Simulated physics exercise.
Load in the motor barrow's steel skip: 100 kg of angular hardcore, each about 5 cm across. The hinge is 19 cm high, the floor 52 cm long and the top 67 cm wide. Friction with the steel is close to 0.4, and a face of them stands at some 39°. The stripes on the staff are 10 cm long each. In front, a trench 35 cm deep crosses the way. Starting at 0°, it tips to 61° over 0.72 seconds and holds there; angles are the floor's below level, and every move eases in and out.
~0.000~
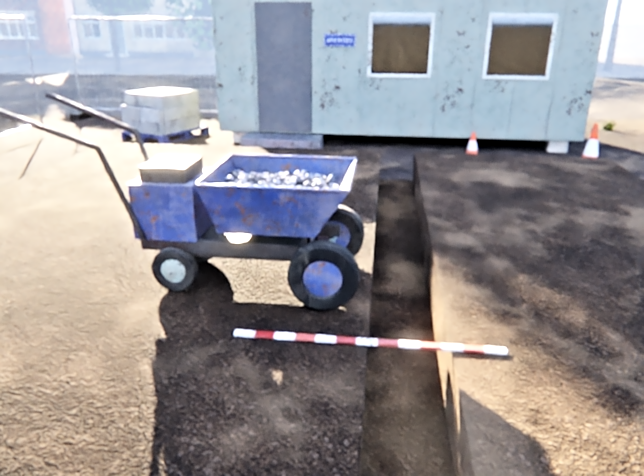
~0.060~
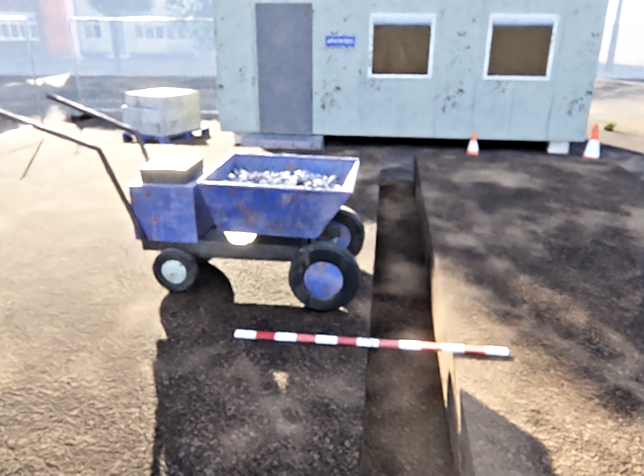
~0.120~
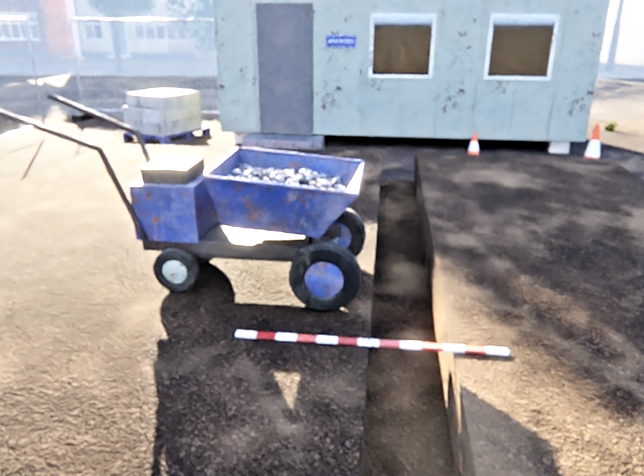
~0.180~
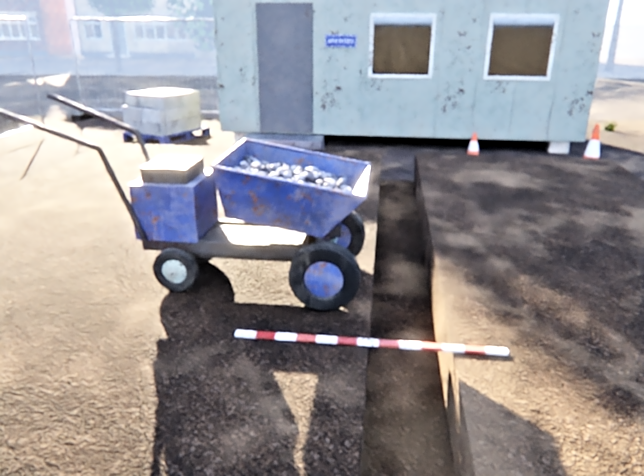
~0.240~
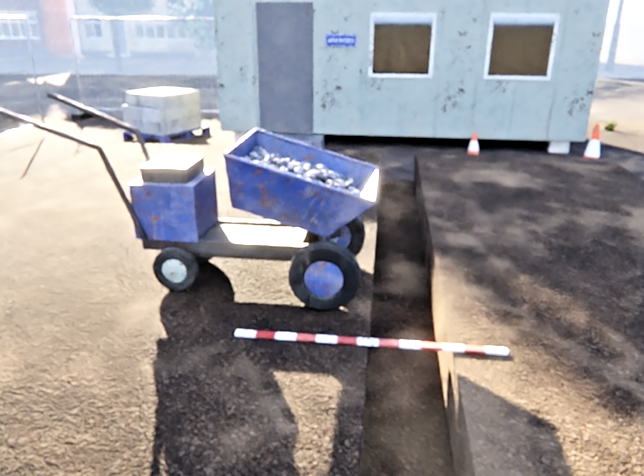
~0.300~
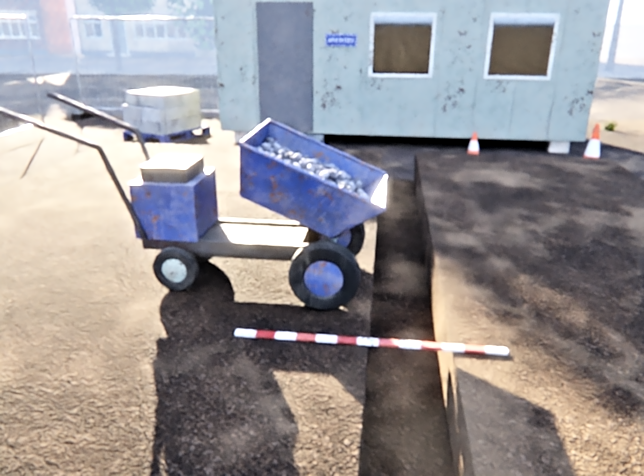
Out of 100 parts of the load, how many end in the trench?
Some 16 out of 100.
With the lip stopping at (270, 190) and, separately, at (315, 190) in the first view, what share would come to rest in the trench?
Near 30 then near 35 percent.
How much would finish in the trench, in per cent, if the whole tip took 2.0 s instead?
Roughly 15% would finish there.
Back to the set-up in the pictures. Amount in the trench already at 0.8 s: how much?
5 per cent, give or take.
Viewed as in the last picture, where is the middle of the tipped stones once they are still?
Look at roughly (455, 290).
After 0.5 s the floor is at 51°; 100 % in the skip; the foremost stones are at (394, 224).
After 0.8 s the floor is at 61°; 94 % in the skip, 5 % in the trench, 1 % past the trench; the foremost stones are at (453, 271).
After 1.2 s the floor is at 61°; 68 % in the skip, 10 % in the trench, 23 % past the trench; the foremost stones are at (541, 308).
After 3.1 s the floor is at 61°; 61 % in the skip, 16 % in the trench, 23 % past the trench; the foremost stones are at (582, 302).
